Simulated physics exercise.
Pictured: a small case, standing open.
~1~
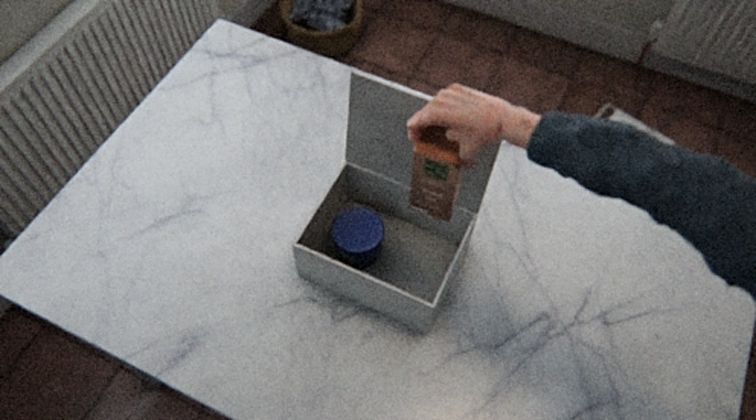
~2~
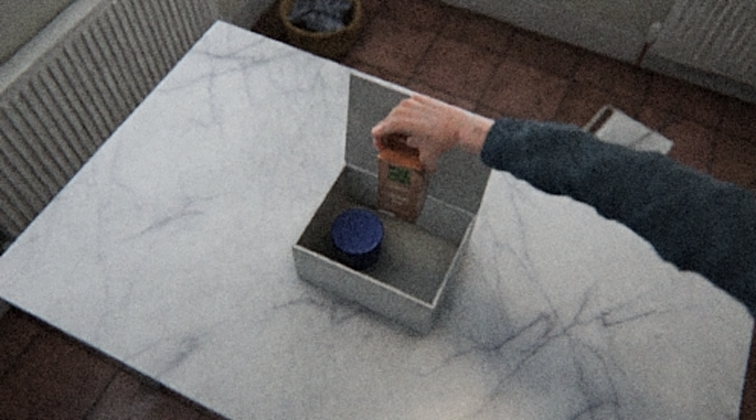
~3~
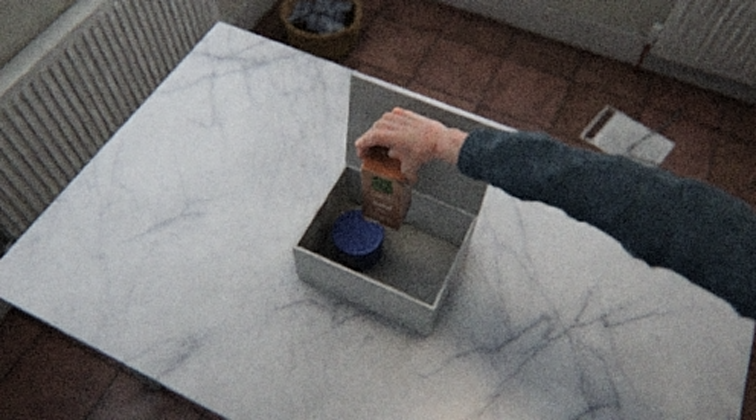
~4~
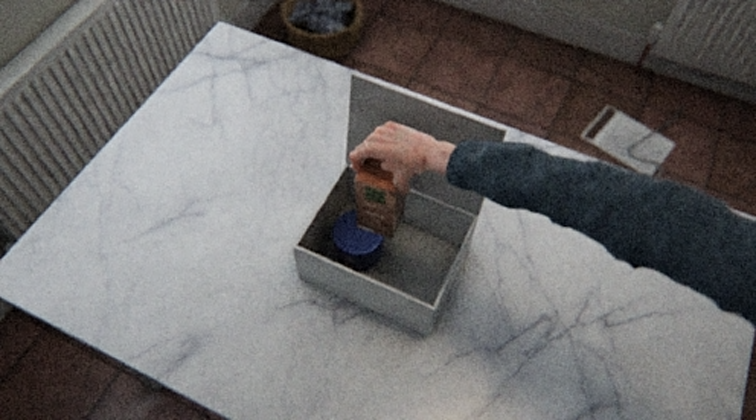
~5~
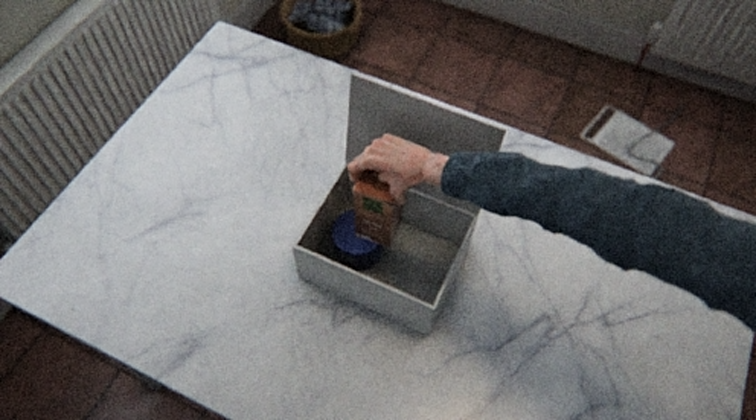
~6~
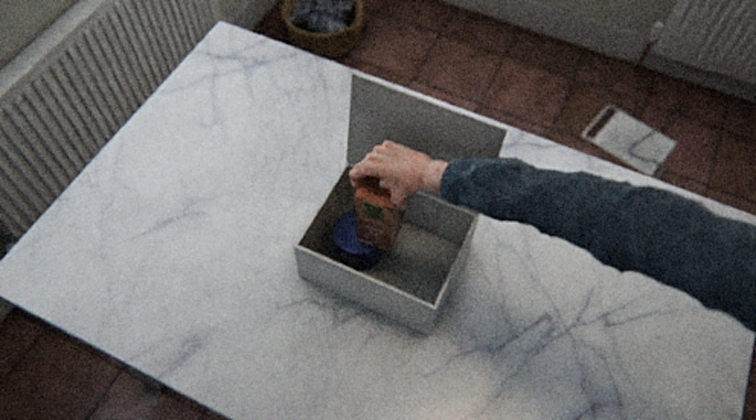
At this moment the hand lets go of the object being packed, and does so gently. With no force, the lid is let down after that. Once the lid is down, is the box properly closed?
Well, the lid can't go all the way down, see.
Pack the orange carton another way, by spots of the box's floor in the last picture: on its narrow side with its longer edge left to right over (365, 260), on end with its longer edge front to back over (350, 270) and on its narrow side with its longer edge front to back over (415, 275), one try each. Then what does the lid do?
So: First go, the lid can't get down; second go, it can't get down; third go, it gets all the way down.
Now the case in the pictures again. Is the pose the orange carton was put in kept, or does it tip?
In the end, the orange carton keeps its orientation.
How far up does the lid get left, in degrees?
Close to 60 degrees.
Then, 1.00 s past the last view, lid starting down.
Then, 1.30 s past the last view, lid 78° above the rim.
Then, 1.50 s past the last view, lid 66° above the rim.
Finally, lid 62° above the rim; both still in place. Final places as the last picture's camera would see them, orange carton near (380, 212).
